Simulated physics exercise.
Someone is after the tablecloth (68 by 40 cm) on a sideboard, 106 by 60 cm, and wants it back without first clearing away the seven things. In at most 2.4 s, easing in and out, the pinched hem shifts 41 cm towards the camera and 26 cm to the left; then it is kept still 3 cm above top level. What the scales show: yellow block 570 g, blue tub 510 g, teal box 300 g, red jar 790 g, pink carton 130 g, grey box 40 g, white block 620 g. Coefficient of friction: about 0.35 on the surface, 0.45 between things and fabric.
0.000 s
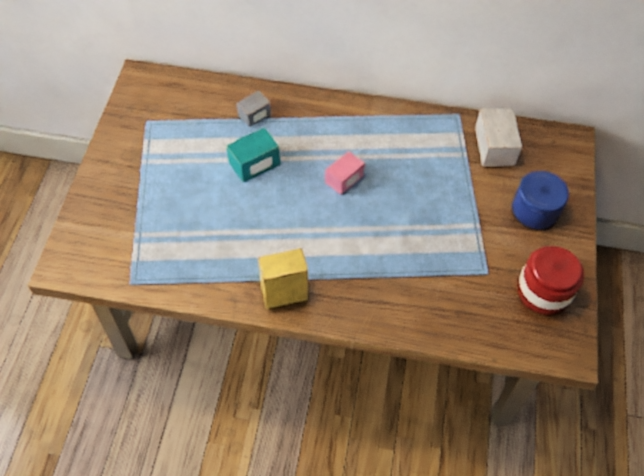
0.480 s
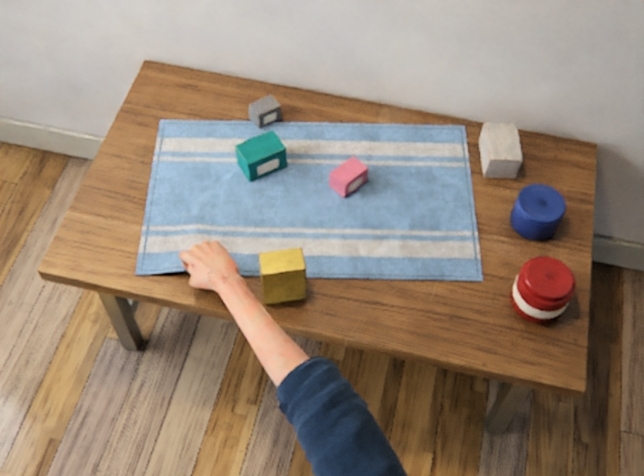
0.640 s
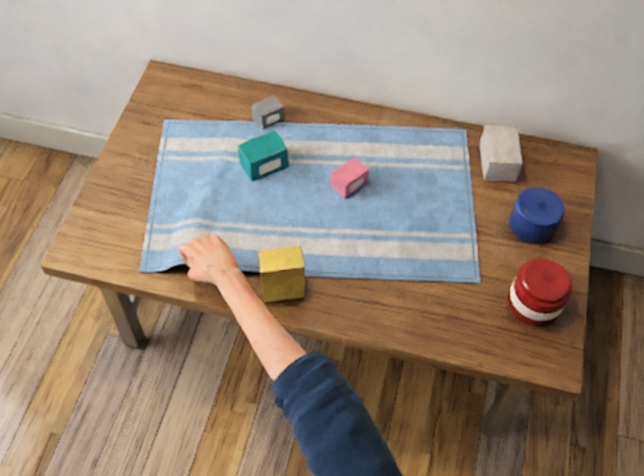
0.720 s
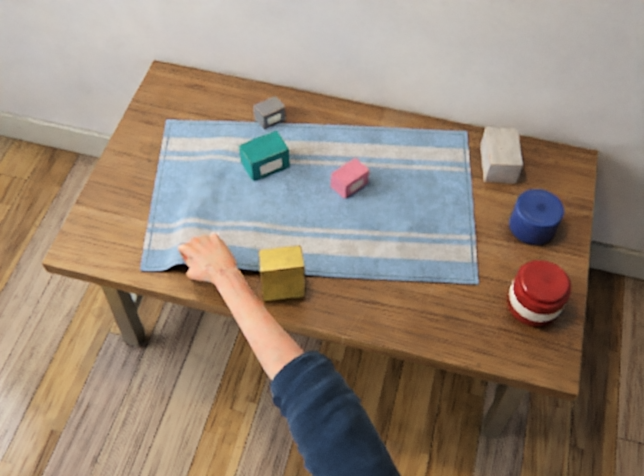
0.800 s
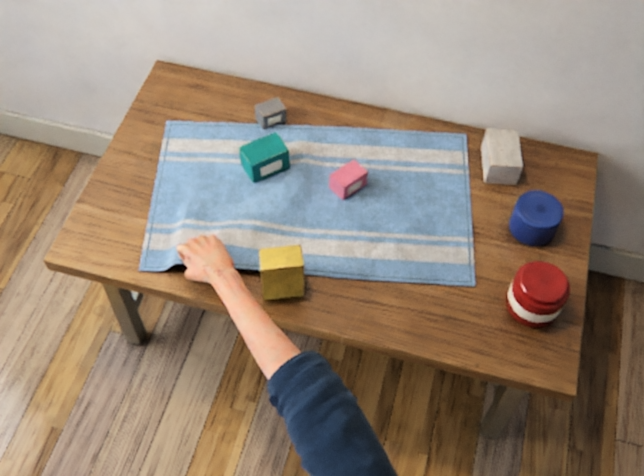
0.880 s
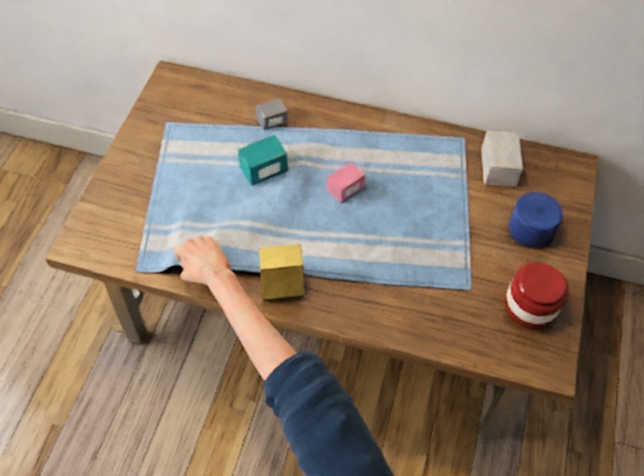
A hand reached in and pinched the near edge of the blue striped cloth on the wooden table, then drew it slightly closer and to the left, with teal and pink blocks still on top.
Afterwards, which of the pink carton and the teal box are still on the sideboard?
At the end, I reckon the pink carton won't survive up there, I reckon the teal box won't survive up there.
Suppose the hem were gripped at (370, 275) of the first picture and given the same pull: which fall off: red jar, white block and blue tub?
In that case: Red jar stays up, white block stays on, blue tub stays up.
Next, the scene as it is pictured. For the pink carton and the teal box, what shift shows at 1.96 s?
Pink carton: 30 cm; teal box: 30 cm.
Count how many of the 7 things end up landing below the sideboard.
After counting, the figure is 3.
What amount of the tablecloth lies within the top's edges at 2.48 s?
I'd say close to 30 per cent of it.
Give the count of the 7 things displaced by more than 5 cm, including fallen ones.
That gives 3.
At 1.4 s, 95 % of the tablecloth is still over the top; pink carton 14 cm off its start, teal box 14 cm off its start, yellow block 2 cm off its start.
At 2.0 s, 65 % of the tablecloth is still over the top; teal box 30 cm off its start, pink carton 30 cm off its start, yellow block over the edge.
At 2.5 s, 30 % of the tablecloth is still over the top; teal box 47 cm off its start at (90, 289), pink carton 46 cm off its start at (179, 307), yellow block over the edge.
At 3.0 s, 0 % of the tablecloth is still over the top; teal box over the edge, pink carton over the edge, yellow block over the edge.
At 4.6 s, 0 % of the tablecloth is still over the top; teal box over the edge, pink carton over the edge, yellow block over the edge.
